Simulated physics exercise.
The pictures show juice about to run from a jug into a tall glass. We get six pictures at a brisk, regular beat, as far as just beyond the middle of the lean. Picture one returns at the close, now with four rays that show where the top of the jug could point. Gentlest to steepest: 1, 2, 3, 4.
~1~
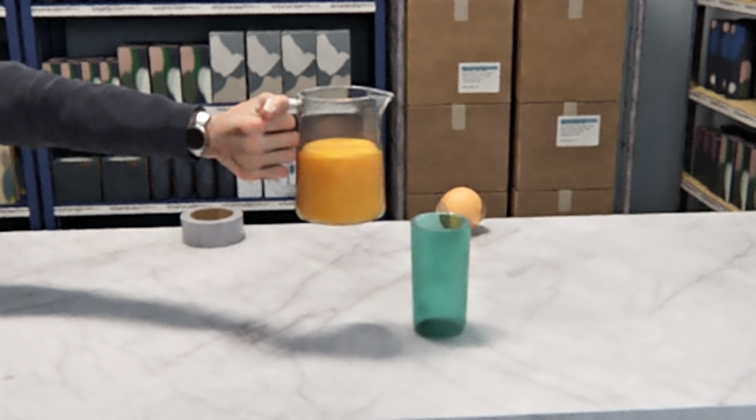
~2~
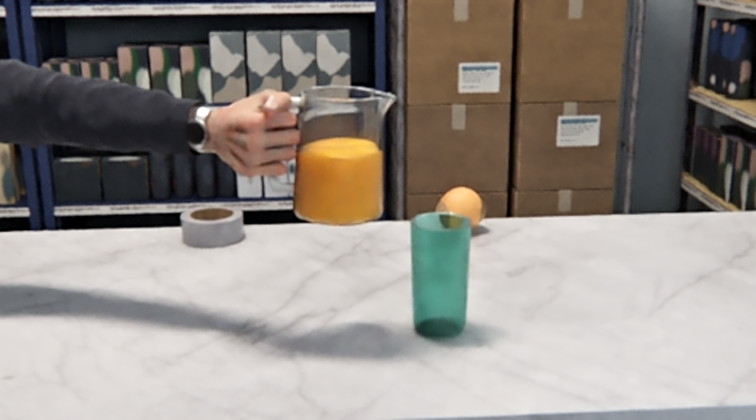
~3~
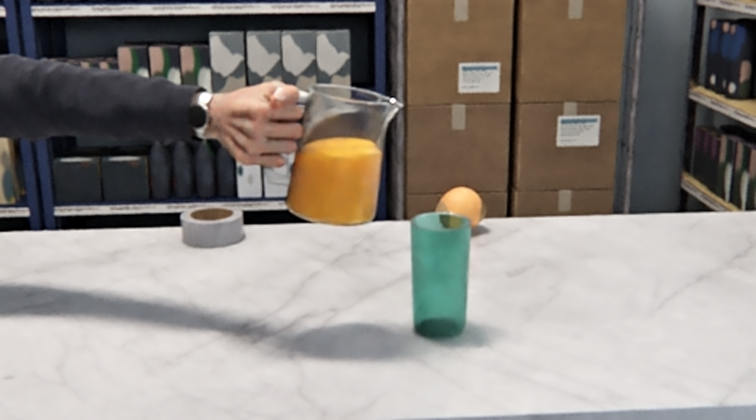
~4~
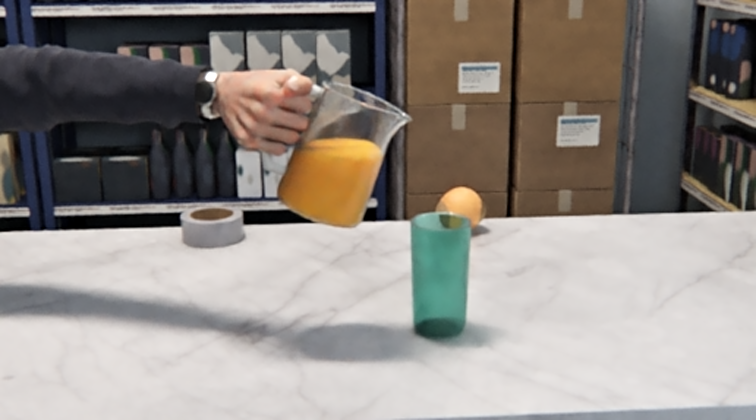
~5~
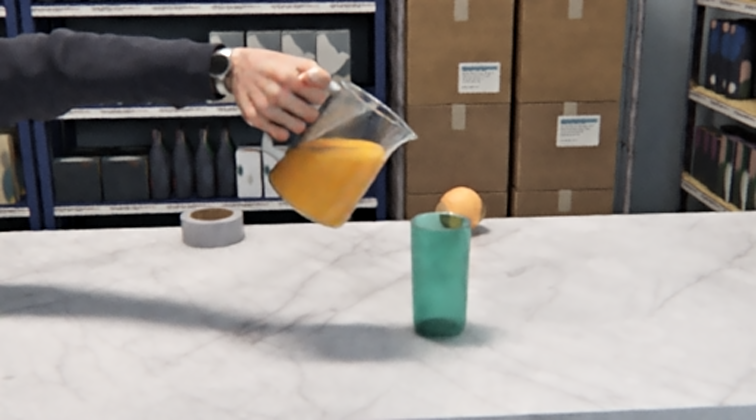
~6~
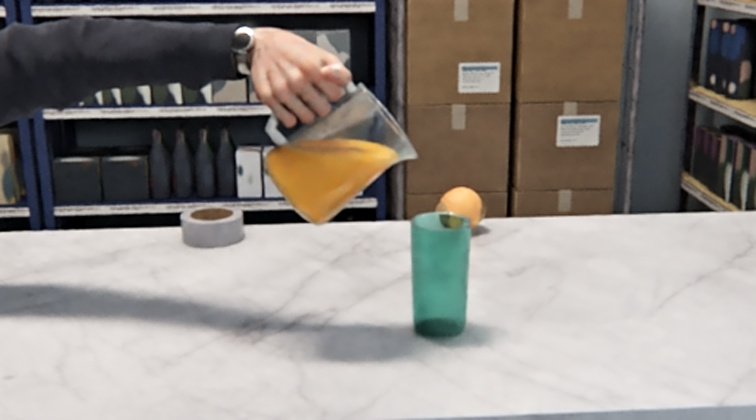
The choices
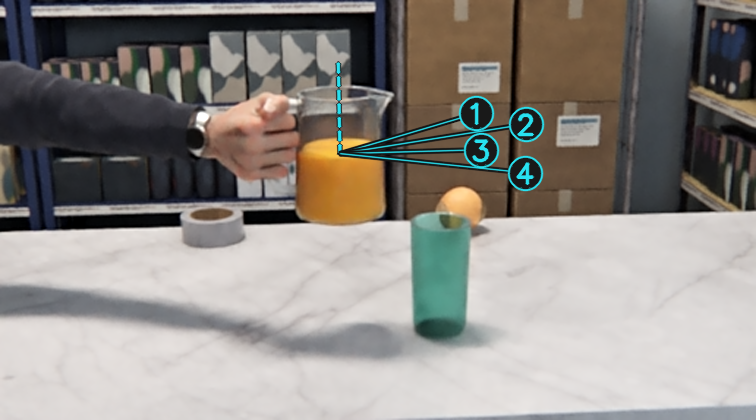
A hand holds up a jug of orange juice and tilts it steeply to the right.
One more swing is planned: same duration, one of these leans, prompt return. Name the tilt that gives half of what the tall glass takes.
I would pick mark 1.
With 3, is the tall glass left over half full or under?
Over.
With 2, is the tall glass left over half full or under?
Over half.
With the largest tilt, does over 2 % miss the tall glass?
Yes.
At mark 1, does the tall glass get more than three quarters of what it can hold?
No.
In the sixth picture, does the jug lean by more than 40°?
Yes.
On the marked copy, 1 at (460, 118); 2 at (509, 126); 3 at (463, 150); 4 at (508, 171).
With 1, the tall glass ends with about 52 % of what it can hold.
With 2, the tall glass ends with about 75 % of what it can hold.
With 3, the tall glass ends with about 94 % of what it can hold; 3 % of the juice is spilt.
With 4, the tall glass is filled to the brim; 14 % of the juice is spilt.
